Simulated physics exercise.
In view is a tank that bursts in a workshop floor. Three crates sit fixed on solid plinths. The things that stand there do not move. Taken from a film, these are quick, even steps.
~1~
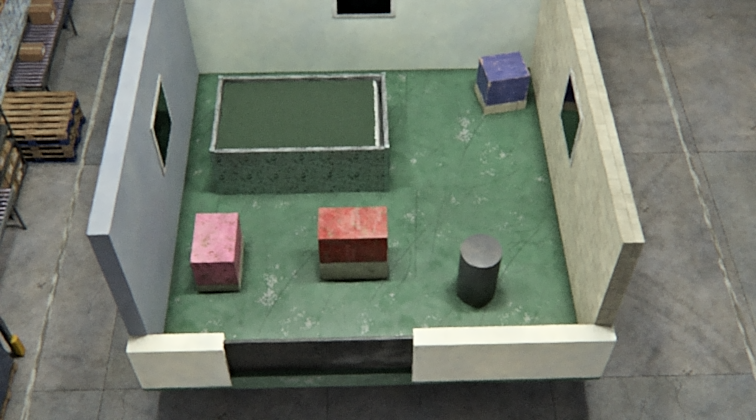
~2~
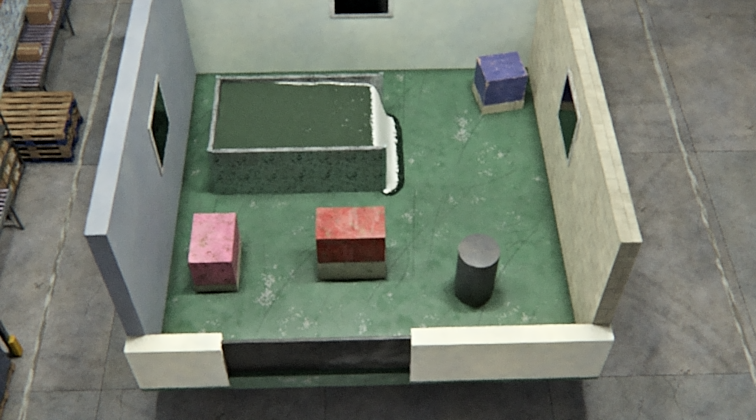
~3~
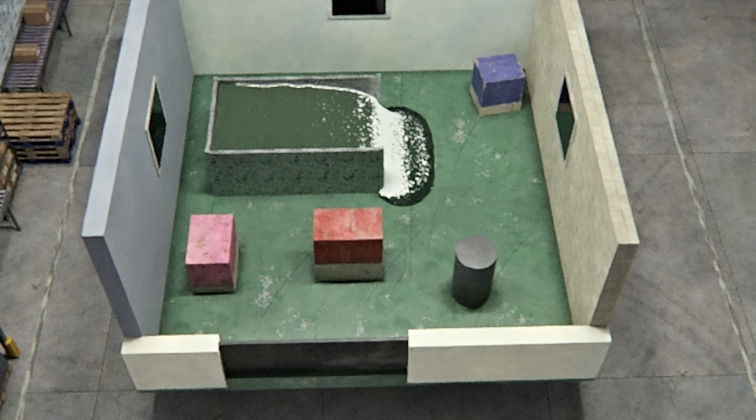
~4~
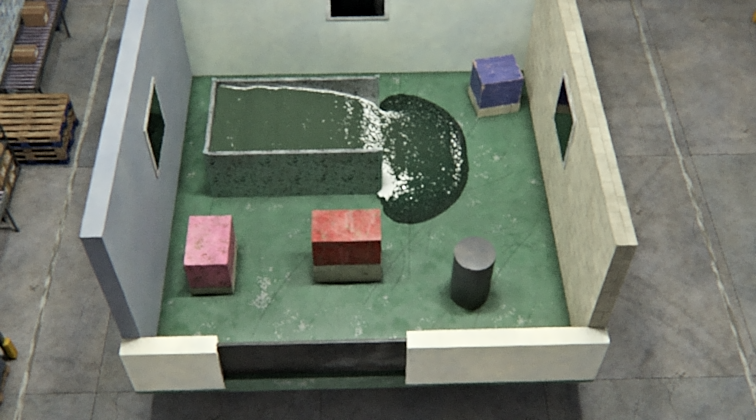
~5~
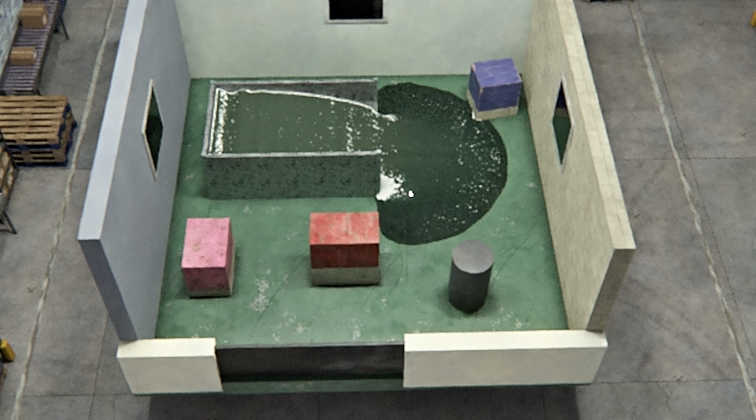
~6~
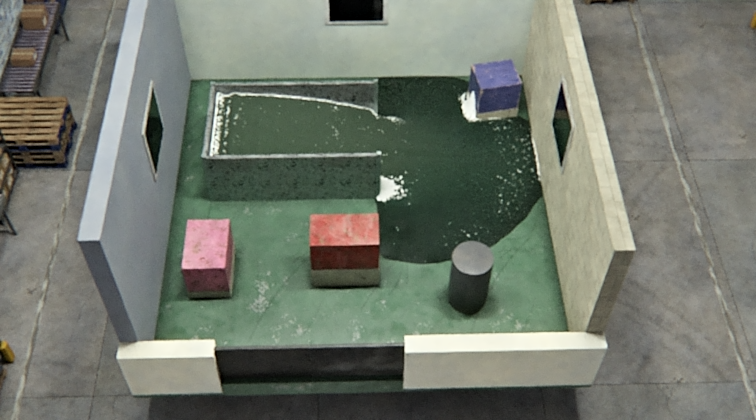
In this clip, dark green liquid in a rectangular tank pours out through its right side with white foam and spreads across the green floor in a widening rounded pool, reaching the purple block and the right wall.
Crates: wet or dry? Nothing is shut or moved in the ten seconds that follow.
Blue crate, wet; pink crate, wet; red crate, dry.
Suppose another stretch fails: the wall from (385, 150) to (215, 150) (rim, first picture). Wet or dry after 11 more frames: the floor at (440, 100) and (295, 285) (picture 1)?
Untouched, then submerged.
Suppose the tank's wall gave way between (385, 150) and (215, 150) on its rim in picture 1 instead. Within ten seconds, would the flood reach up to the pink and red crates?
As it turns out, the pink crate gets overtopped, and the red crate gets overtopped.
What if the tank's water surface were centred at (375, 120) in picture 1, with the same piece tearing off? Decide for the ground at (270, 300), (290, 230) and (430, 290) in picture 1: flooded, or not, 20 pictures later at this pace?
As listed: Awash, free of water, covered.
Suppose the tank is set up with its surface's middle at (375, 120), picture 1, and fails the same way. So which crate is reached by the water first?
Blue-painted one.
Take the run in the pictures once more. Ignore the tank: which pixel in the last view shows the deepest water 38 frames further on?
Deepest spot: Near (219, 368).
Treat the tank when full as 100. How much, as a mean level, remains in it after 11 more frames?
That comes to about 32 per cent.
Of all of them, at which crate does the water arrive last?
Looks like the pink one to me.
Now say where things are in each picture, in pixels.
In the first frame, still water in the tank at (301, 115).
In the second frame, the front is at (386, 193), out from the gap at (381, 141).
In the third frame, the front is at (412, 200), out from the gap at (378, 143).
In the fourth frame, the front is at (444, 115), out from the gap at (377, 146).
In the fifth frame, water pours out at (375, 149) and has run to (502, 172).
In the sixth frame, water pours out at (375, 151) and has run to (539, 188).
A moment on, water covers 35 % of the floor; the blue crate water round its plinth, the pink crate not reached, the red crate water round its plinth.
Next, water covers 45 % of the floor; the blue crate water round its plinth, the pink crate not reached, the red crate water round its plinth.
Then, water covers 70 % of the floor; the blue crate water round its plinth, the pink crate not reached, the red crate water round its plinth.
Later, water covers 100 % of the floor; the blue crate water round its plinth, the pink crate water round its plinth, the red crate water round its plinth.
In the end, water covers 100 % of the floor; the blue crate was topped, the pink crate was topped, the red crate stayed above the water.
